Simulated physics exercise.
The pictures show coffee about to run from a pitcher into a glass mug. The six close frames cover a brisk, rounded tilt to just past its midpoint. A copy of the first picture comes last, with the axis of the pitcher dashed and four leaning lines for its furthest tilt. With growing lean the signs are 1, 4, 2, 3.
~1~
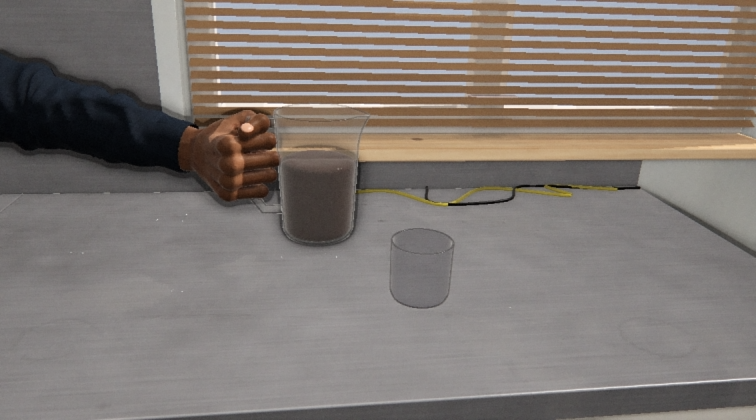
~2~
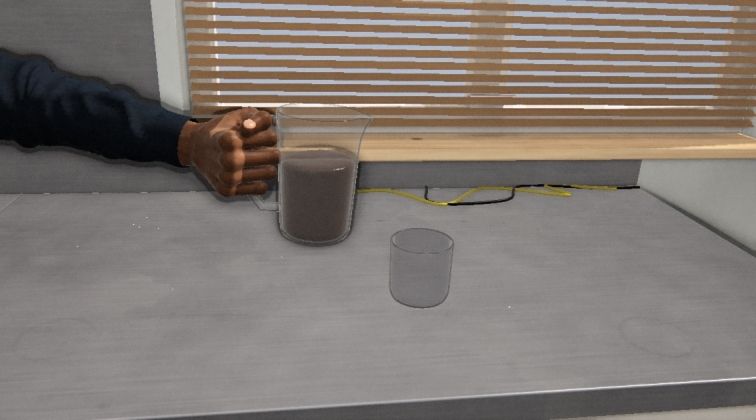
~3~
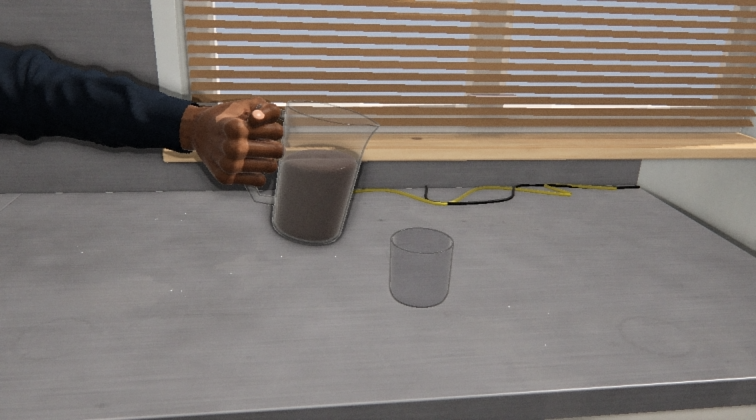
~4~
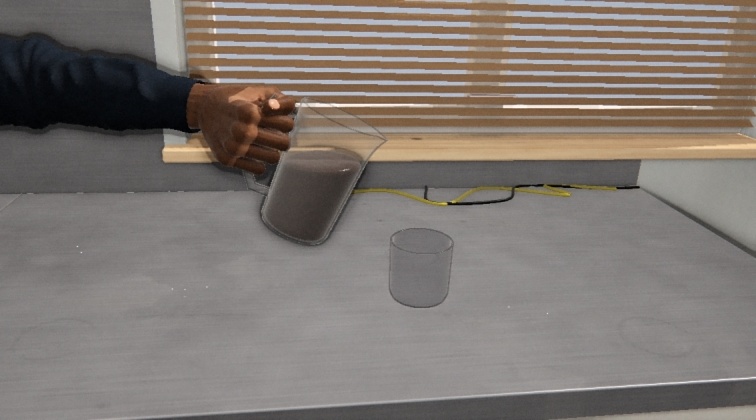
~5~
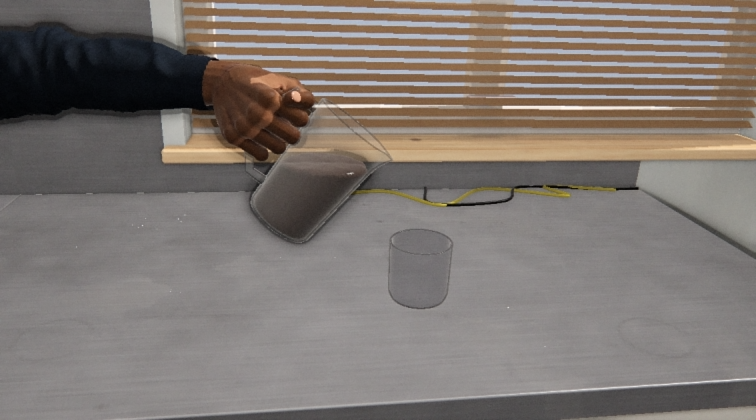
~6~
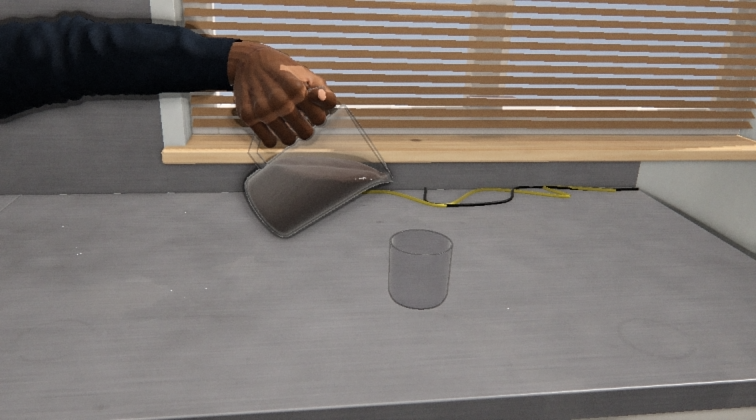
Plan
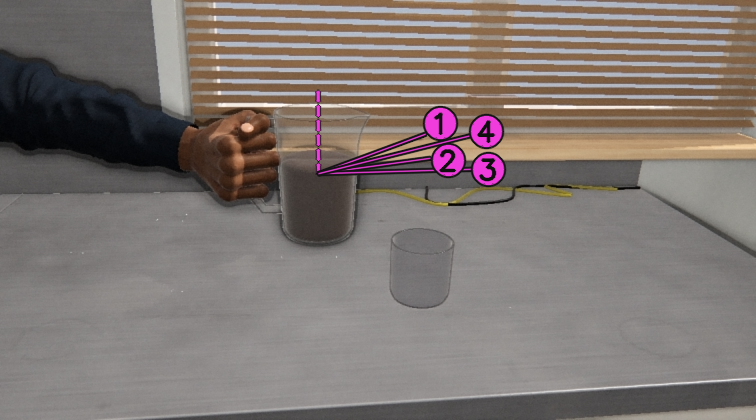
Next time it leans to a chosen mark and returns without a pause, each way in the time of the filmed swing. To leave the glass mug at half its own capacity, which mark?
Mark 1 does it best.
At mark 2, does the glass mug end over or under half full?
Over half.
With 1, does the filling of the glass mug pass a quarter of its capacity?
Yes, it does.
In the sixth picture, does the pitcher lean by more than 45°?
Yes.
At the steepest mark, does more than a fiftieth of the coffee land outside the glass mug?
Yes, it does.
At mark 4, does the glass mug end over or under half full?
Over.
In magenta, 1 at (425, 134); 2 at (430, 158); 3 at (471, 169); 4 at (470, 135).
If 1 is chosen, the glass mug ends with about 47 % of what it can hold.
If 2 is chosen, the glass mug ends with about 92 % of what it can hold; 4 % of the coffee is spilt.
If 3 is chosen, the glass mug ends with about 96 % of what it can hold; 16 % of the coffee is spilt.
If 4 is chosen, the glass mug ends with about 72 % of what it can hold.
